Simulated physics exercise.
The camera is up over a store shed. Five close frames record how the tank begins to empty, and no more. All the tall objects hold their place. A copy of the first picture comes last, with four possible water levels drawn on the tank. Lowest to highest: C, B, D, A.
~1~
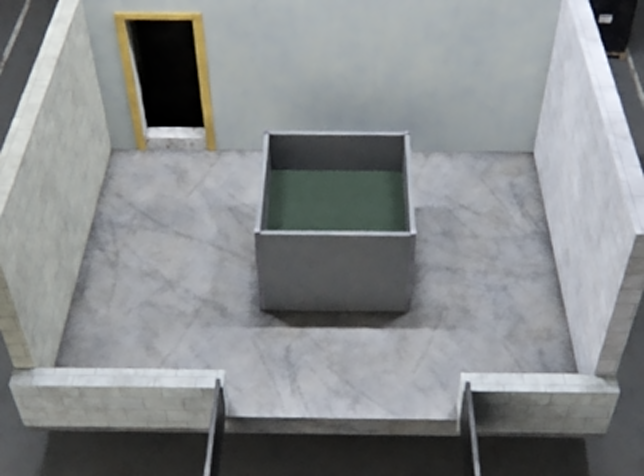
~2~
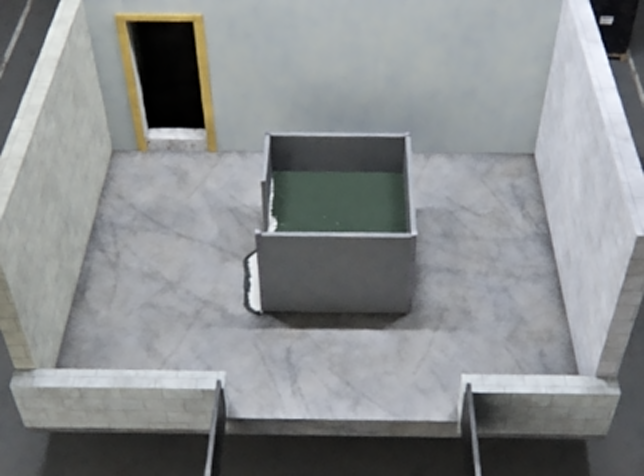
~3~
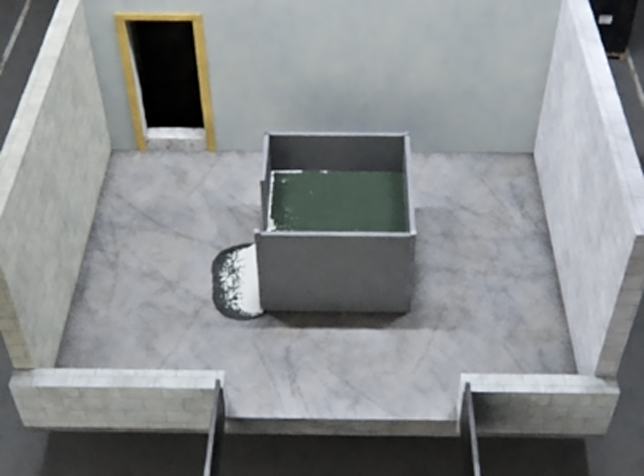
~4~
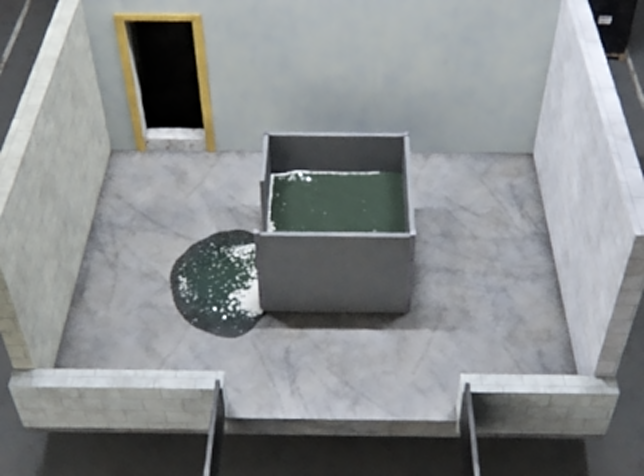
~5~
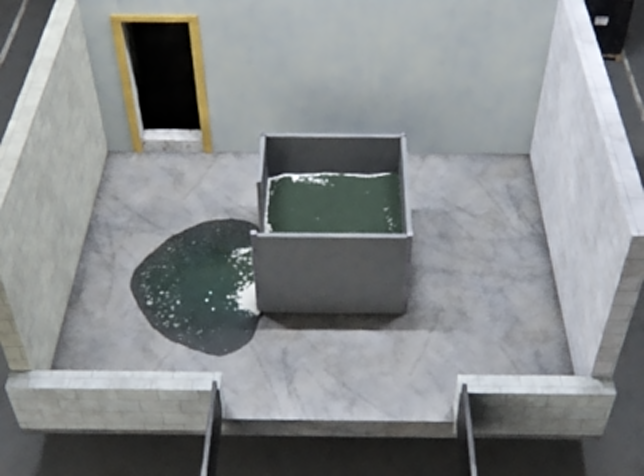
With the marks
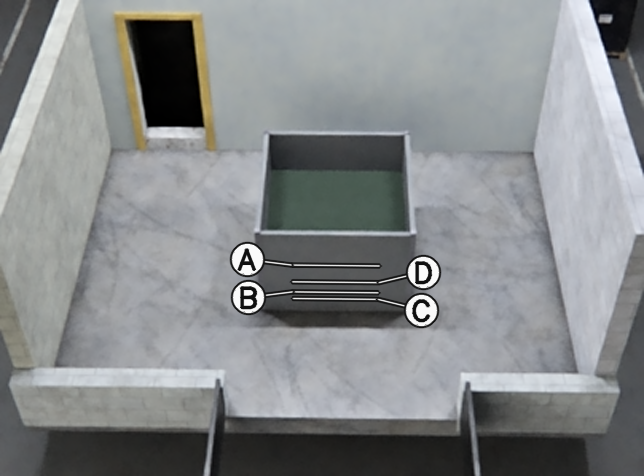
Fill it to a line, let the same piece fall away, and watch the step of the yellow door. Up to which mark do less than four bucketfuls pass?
I would pick mark A.
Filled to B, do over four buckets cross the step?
No.
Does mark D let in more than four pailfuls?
No, not at all.
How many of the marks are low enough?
All of the four.
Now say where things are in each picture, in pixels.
The first frame shows water in the tank at rest, its middle at (336, 216); foot of the yellow doorway at (177, 149); open gate at (343, 369).
The second frame shows front seen at (259, 295), 1 % of the ground wet.
The third frame shows front seen at (222, 259), 3 % of the ground wet.
The fourth frame shows front seen at (177, 272), 7 % of the ground wet.
The fifth frame shows front seen at (142, 269), 11 % of the ground wet.
On the marked copy, A at (335, 265); B at (335, 292); C at (335, 298); D at (335, 282); from the bottom up C, B, D, A.
With A, a splash gets over, under a bucket.
With B, nothing gets over.
With C, nothing gets over.
With D, nothing gets over.
